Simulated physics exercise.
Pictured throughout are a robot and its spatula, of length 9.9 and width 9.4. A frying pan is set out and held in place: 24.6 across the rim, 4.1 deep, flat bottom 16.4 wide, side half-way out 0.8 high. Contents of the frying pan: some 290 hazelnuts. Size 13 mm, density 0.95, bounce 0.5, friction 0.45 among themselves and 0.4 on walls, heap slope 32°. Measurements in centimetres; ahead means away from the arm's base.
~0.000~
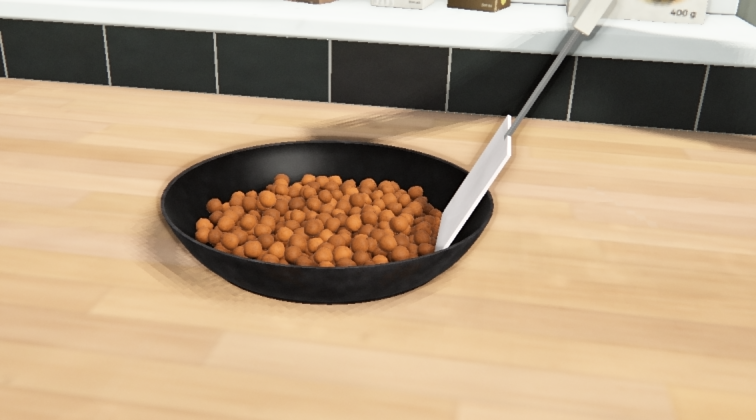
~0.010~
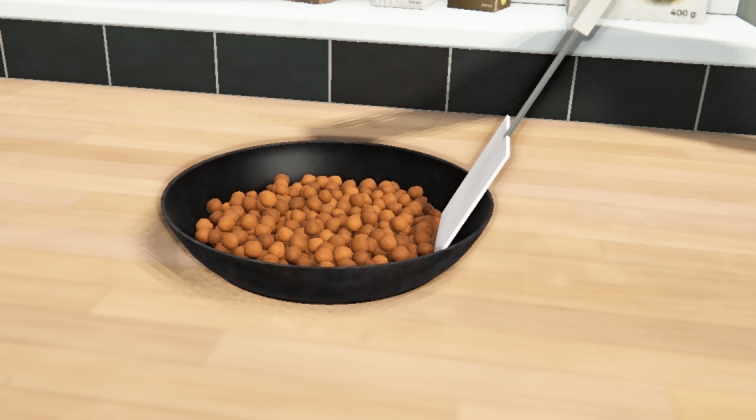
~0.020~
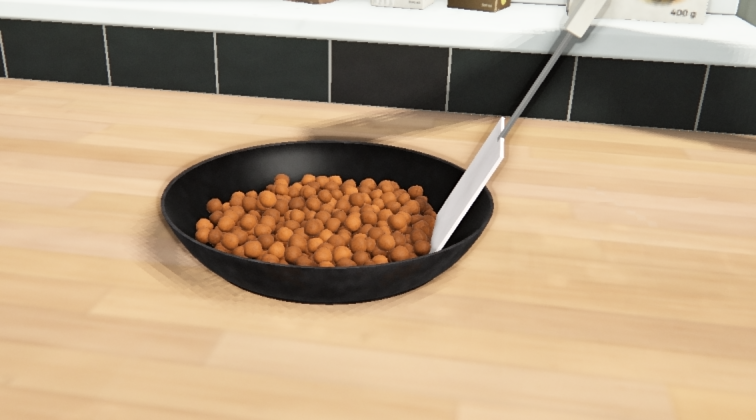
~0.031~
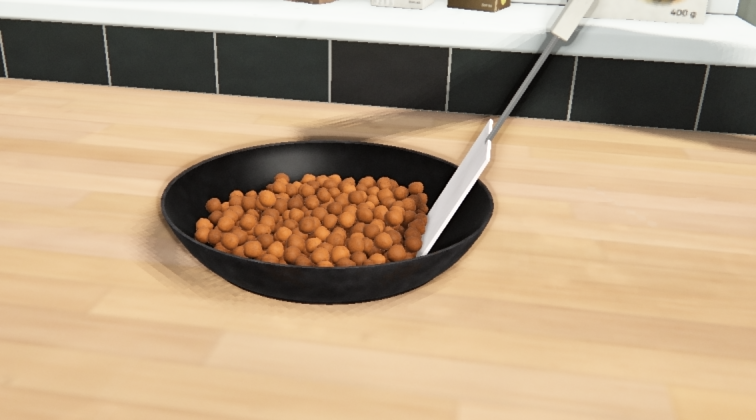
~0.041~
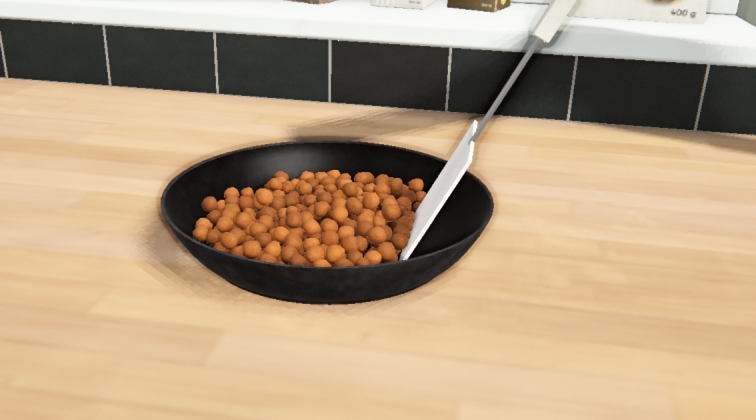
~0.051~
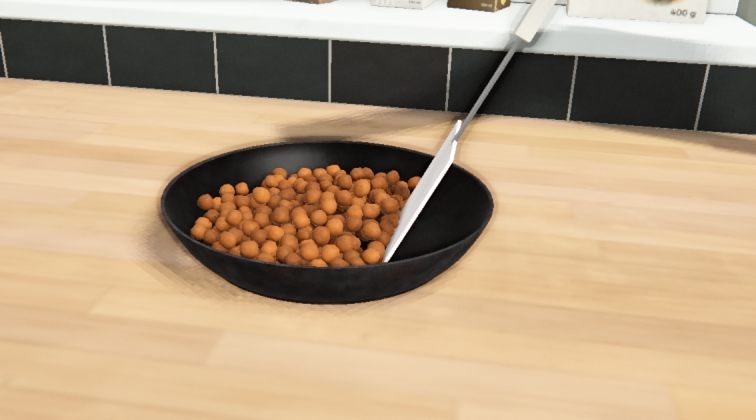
On a wooden counter, a spatula pushes brown hazelnuts leftward in a black frying pan.
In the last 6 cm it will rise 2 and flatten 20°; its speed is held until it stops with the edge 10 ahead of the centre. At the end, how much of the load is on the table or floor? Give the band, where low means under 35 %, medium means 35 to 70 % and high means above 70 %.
Band: Medium.
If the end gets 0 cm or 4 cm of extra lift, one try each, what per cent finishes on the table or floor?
It comes to around 50 per cent on the first try and around 40 per cent on the second.
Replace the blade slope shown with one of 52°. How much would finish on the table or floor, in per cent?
My guess is close to 45 per cent.
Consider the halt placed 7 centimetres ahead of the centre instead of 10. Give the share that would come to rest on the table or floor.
Roughly 25 %.
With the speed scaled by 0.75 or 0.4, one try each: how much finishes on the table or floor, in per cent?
Estimates, in order: 40 % and 35 %.
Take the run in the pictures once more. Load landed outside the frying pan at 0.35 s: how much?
Share at that moment: About 15 %.
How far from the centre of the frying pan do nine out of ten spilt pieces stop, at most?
That works out to near 65 cm.
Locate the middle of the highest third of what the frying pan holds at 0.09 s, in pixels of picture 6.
It is centred near (296, 202).
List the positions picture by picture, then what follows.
The first frame shows the spatula top edge at (509, 134), sloping 63°; upper third of the load around (331, 217), from x 205 to 435, top at y 180; 291 in the frying pan.
The second frame shows the spatula top edge at (508, 134), sloping 63°; upper third of the load around (331, 217), from x 205 to 435, top at y 180.
The third frame shows the spatula top edge at (503, 136), sloping 63°; upper third of the load around (331, 217), from x 205 to 430, top at y 180.
The fourth frame shows the spatula top edge at (490, 138), sloping 63°; upper third of the load around (338, 215), from x 205 to 420, top at y 180.
The fifth frame shows the spatula top edge at (473, 139), sloping 63°; upper third of the load around (340, 207), from x 200 to 420, top at y 175.
The sixth frame shows the spatula top edge at (456, 139), sloping 63°; upper third of the load around (331, 205), from x 200 to 420, top at y 170; 291 in the frying pan.
After 0.09 s, sloping 63°, highest piece 7 above the table; 291 in the frying pan.
After 0.13 s, sloping 59°, highest piece 8 above the table; 291 in the frying pan.
After 0.35 s, sloping 43°, highest piece 24 above the table; 159 in the frying pan, 37 on the table or floor, 95 on the blade or in flight.
After 1.40 s, sloping 43°, highest piece 3 above the table; 159 in the frying pan, 132 on the table or floor.
In the end, 159 in the frying pan, 132 on the table or floor. That is 45 % on the table or floor.
